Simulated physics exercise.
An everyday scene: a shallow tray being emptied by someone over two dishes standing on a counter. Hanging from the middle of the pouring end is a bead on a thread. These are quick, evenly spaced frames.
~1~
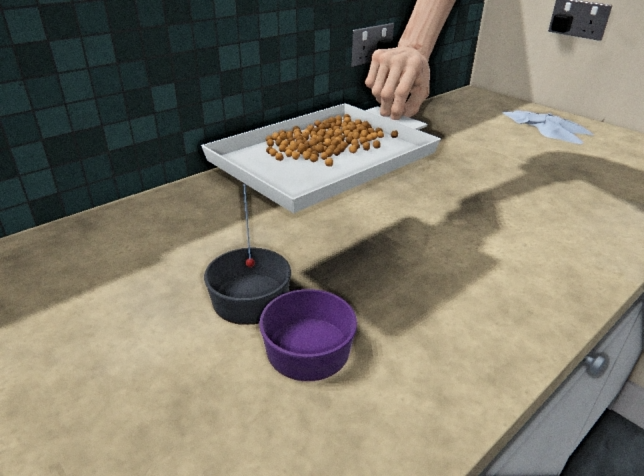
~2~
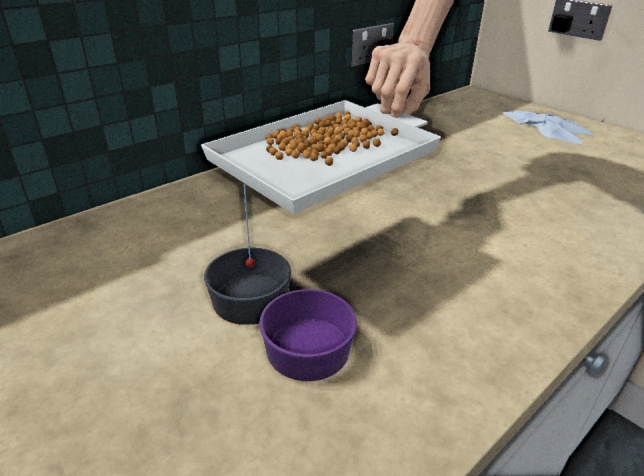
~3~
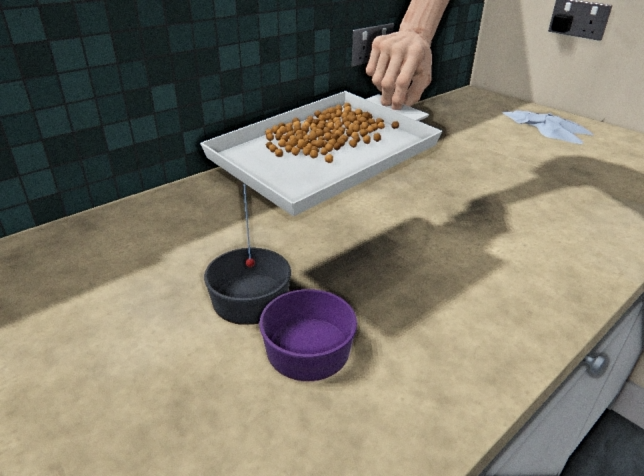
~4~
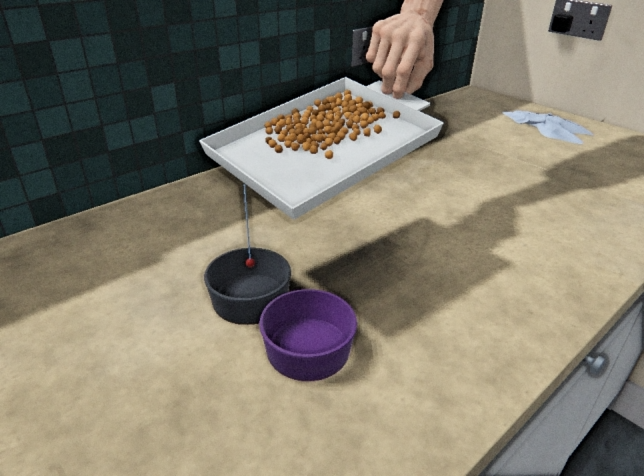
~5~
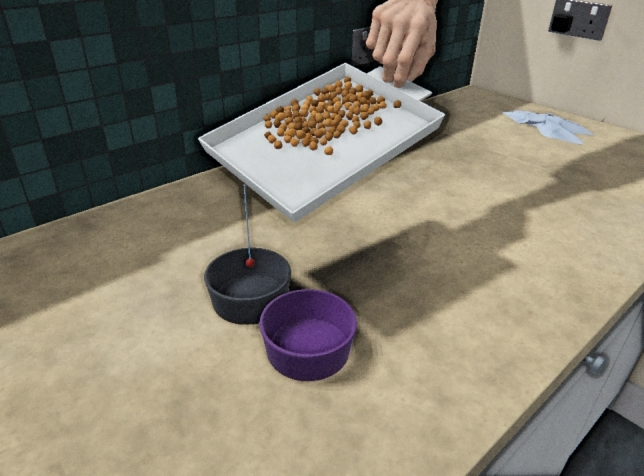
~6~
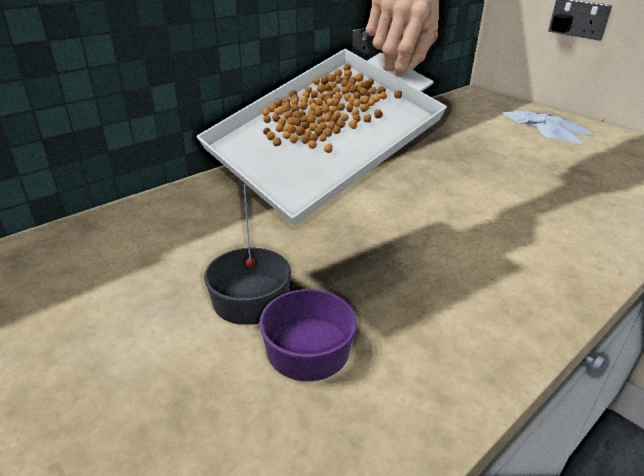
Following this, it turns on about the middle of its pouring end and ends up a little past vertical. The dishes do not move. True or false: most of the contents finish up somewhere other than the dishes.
False.
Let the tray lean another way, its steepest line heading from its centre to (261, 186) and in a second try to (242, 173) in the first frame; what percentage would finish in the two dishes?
Shares: About 30 in a hundred, then about 10 in a hundred.
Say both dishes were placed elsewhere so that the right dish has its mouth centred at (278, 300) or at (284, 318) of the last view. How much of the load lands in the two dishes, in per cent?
Some 80 percent in the first case, 90 percent in the second.
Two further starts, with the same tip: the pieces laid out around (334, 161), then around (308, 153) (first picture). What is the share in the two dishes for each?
First try 80 %, second try 70 %.
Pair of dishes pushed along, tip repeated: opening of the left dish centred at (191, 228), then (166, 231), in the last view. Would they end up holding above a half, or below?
Result, first setup: The minor share; second setup: The minor share.
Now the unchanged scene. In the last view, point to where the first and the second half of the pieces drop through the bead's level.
At about (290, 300), then at (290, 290).
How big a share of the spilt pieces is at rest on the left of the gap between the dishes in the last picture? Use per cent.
Near 70 in a hundred.
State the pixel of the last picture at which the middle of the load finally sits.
(296, 339).
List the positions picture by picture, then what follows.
The first picture shows corners of the pouring end at (206, 146) and (293, 196), level; middle of the load at (326, 139), roasted chickpeas; left dish at (214, 301); right dish at (272, 355); bead on its thread at (250, 263).
The second picture shows corners of the pouring end at (206, 145) and (293, 197), level; middle of the load at (326, 137).
The third picture shows corners of the pouring end at (205, 143) and (293, 200), tipped barely, lowest at the right corner; middle of the load at (326, 131).
The fourth picture shows corners of the pouring end at (204, 141) and (293, 205), tipped a little, lowest at the right corner; middle of the load at (326, 123).
The fifth picture shows corners of the pouring end at (203, 138) and (293, 209), tipped clearly, lowest at the right corner; middle of the load at (326, 115).
The sixth picture shows corners of the pouring end at (202, 136) and (293, 214), tipped clearly, lowest at the right corner; middle of the load at (325, 107); left dish at (214, 301); right dish at (272, 355).
Soon after the last picture, tray tipped steeply; most on the tray; a small part in the air.
A little later, tray tipped past a quarter turn; about two thirds on the tray; about a third in the right dish; a stray few in the left dish; a small part outside both; a stray few in the air.
Later still, tray tipped past a quarter turn; about two thirds in the right dish; a small part in the left dish; about a quarter outside both.
At rest, tray tipped past a quarter turn; about two thirds in the right dish; a small part in the left dish; about a quarter outside both.
